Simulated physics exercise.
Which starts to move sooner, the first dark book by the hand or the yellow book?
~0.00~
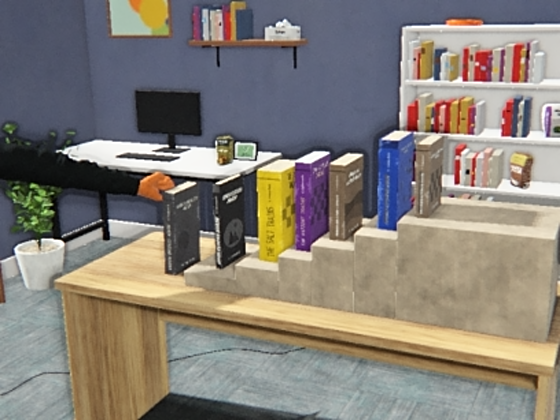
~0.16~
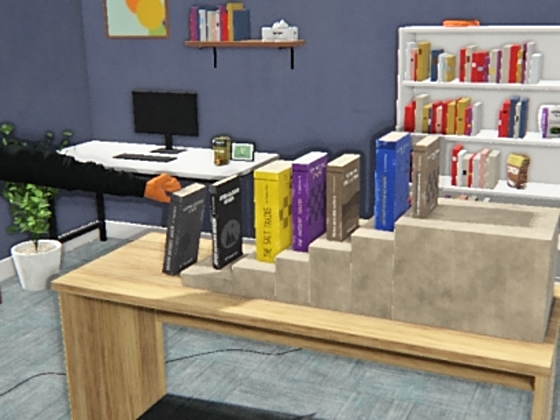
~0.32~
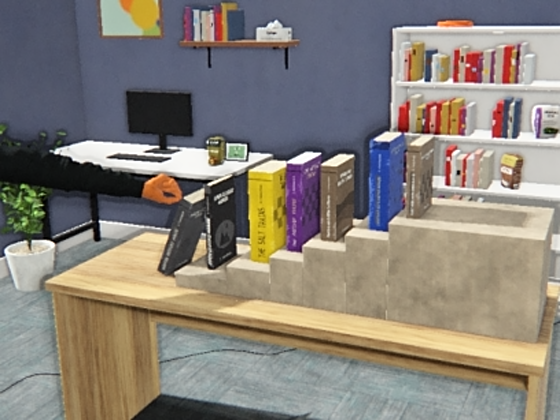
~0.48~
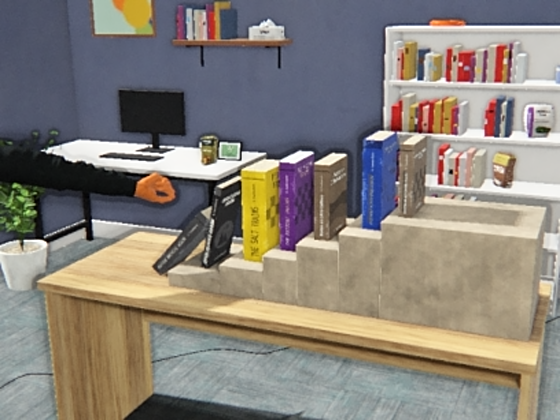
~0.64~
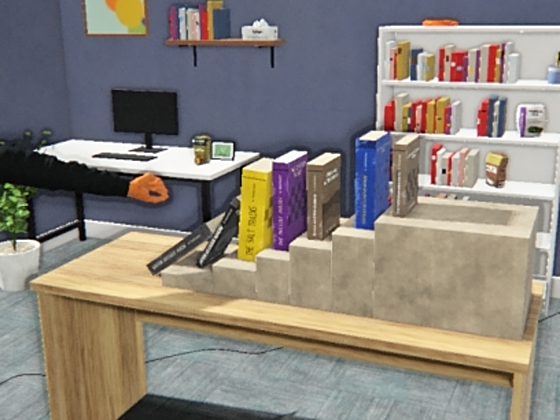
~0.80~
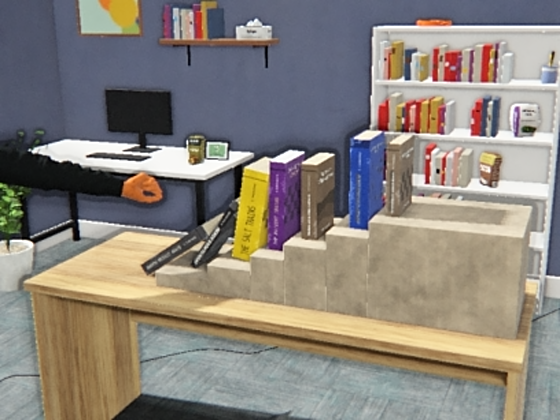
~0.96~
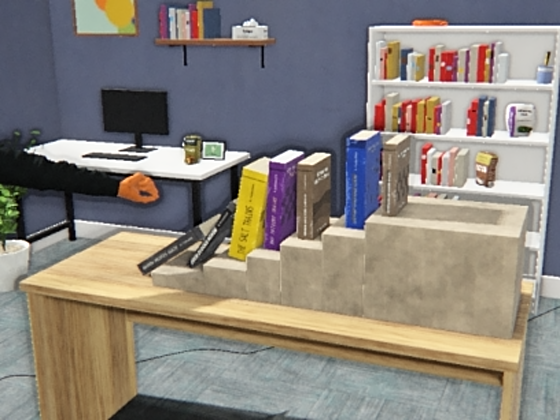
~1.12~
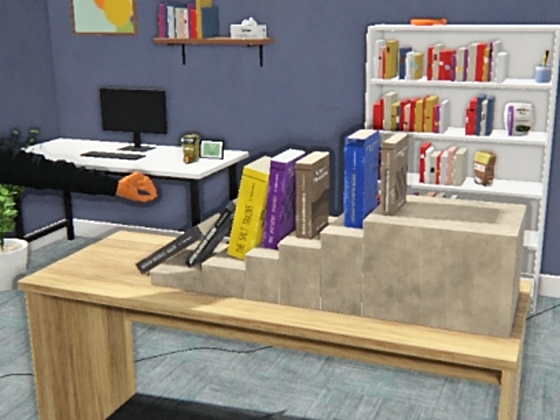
The first dark book by the hand starts to move sooner. The yellow book tilts only later, after the two dark books have toppled toward it.
